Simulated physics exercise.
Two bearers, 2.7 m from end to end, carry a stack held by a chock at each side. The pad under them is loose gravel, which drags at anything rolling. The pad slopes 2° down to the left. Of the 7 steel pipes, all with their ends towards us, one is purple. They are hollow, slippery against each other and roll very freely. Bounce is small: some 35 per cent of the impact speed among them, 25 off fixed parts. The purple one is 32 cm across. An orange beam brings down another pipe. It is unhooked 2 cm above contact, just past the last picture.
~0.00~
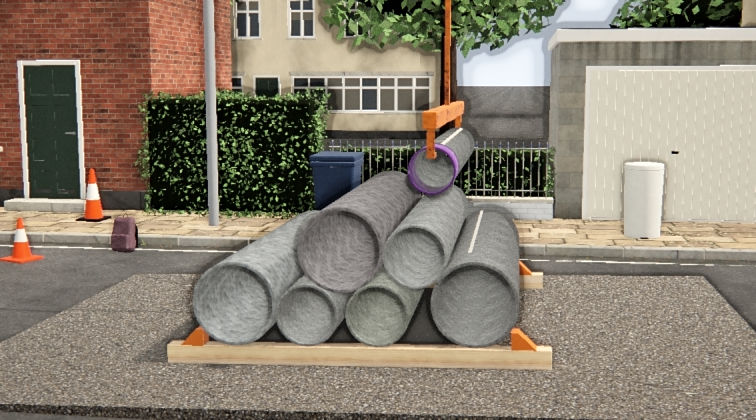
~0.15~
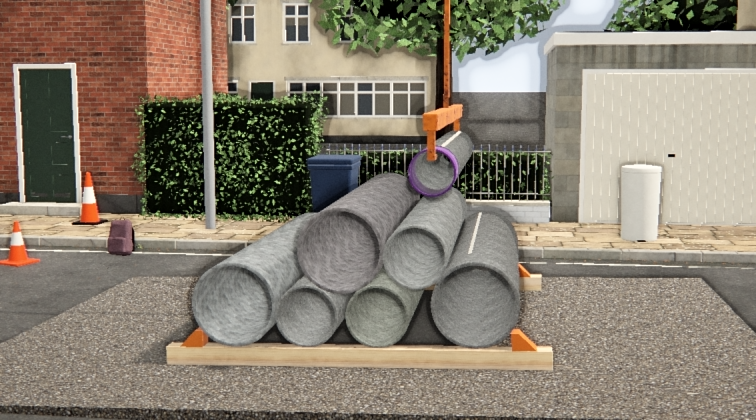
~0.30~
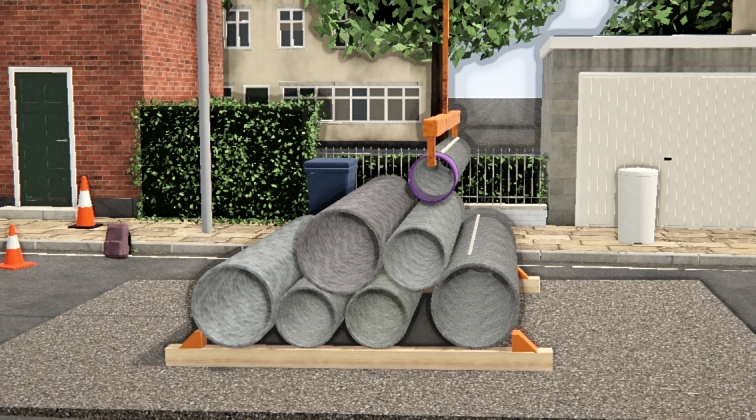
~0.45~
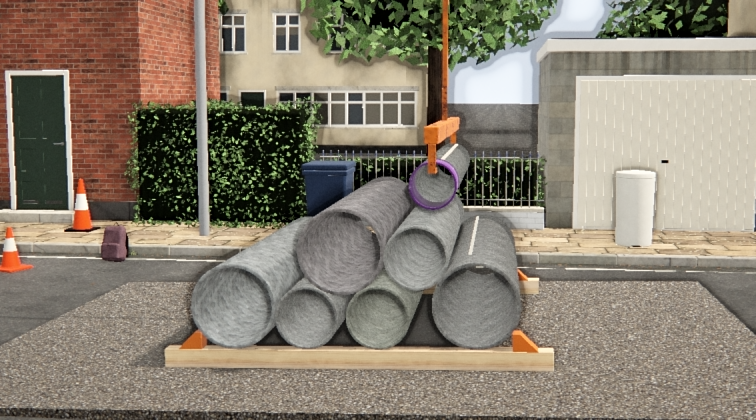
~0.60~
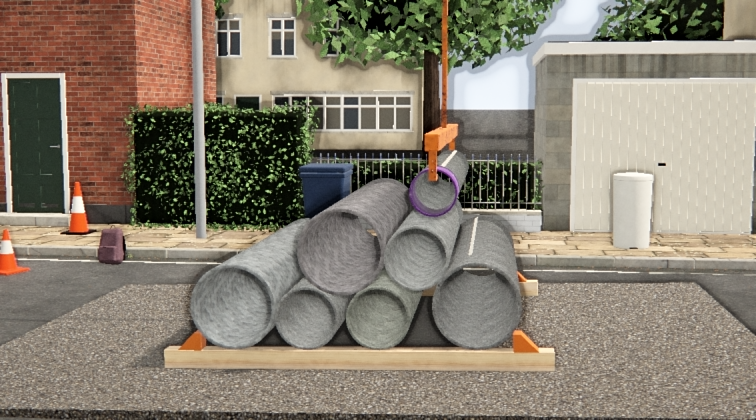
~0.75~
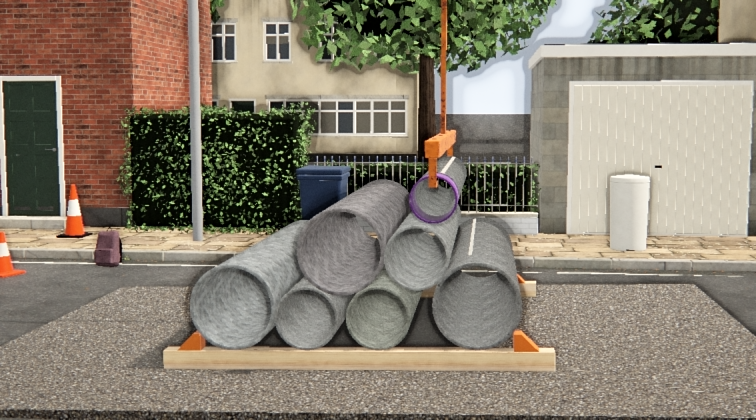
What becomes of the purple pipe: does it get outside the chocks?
The purple one gets past a chock.
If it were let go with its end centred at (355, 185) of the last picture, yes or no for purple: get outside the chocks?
Then purple no.
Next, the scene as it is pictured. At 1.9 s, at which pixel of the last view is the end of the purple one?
At about (544, 286).
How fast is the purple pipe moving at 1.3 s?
Near 1.5 m/s.
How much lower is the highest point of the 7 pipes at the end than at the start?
Some 40 cm lower.
By 1.3 s, purple is up on others, 30 cm inside the right chock, rolling right; 0 past a chock so far.
By 1.9 s, purple is beyond the right chock, rolling right; 1 past a chock so far.
Finally (3.2 s), purple is beyond the right chock; 1 past a chock so far.
